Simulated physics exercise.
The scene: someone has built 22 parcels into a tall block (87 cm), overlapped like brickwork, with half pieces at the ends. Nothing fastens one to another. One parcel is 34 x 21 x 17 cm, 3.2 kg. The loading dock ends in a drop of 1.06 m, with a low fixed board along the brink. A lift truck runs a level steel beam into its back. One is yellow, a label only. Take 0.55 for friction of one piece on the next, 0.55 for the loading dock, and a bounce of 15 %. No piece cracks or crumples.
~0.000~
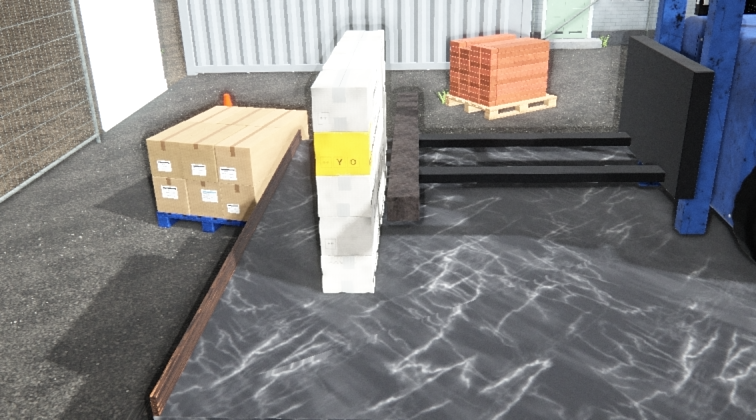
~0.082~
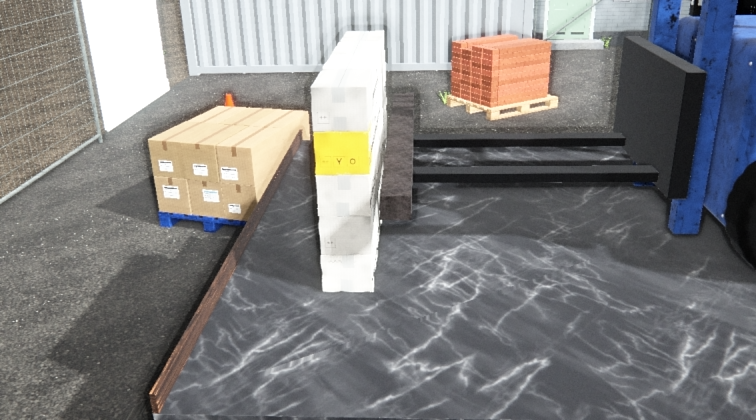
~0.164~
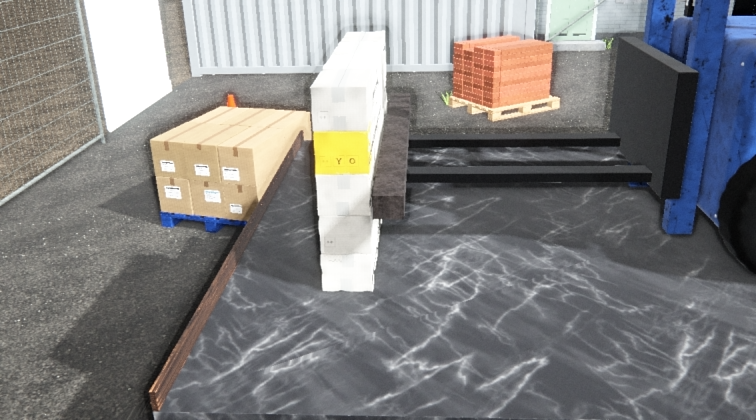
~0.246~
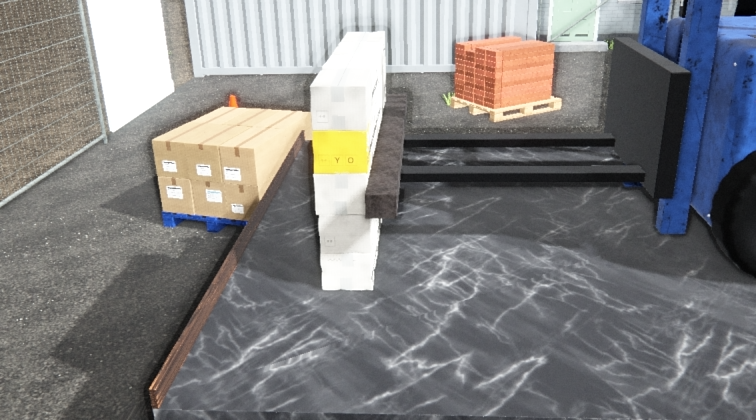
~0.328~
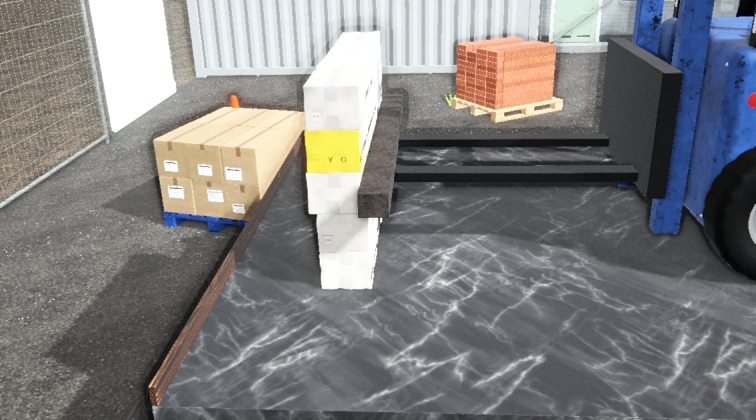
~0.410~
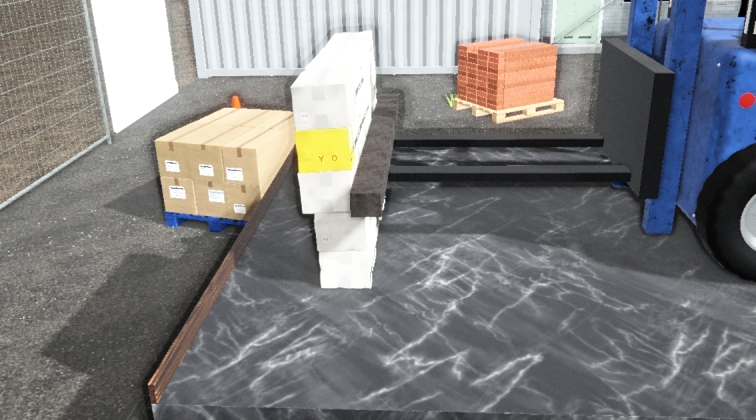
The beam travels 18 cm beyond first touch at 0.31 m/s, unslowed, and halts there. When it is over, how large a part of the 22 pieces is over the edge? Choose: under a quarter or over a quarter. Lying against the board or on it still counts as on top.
It comes to upwards of a quarter.
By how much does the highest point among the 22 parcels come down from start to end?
Some 50 cm lower.
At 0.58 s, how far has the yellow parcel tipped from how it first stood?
Roughly 10°.
By 0.58 s, none of the 22 parcels over the edge, 19 disturbed; yellow parcel tilted 12°.
By 0.94 s, none of the 22 parcels over the edge, 19 disturbed; yellow parcel tilted 38°, 10 cm lower.
By 1.20 s, none of the 22 parcels over the edge, 18 disturbed; yellow parcel on its side.
By 1.54 s, 9 of the 22 parcels over the edge; yellow parcel tilted 57°, 1.28 m lower.
When it is over (1.8 s), 9 of the 22 parcels over the edge; yellow parcel tilted 45°, 1.51 m lower. That is 41 per cent.
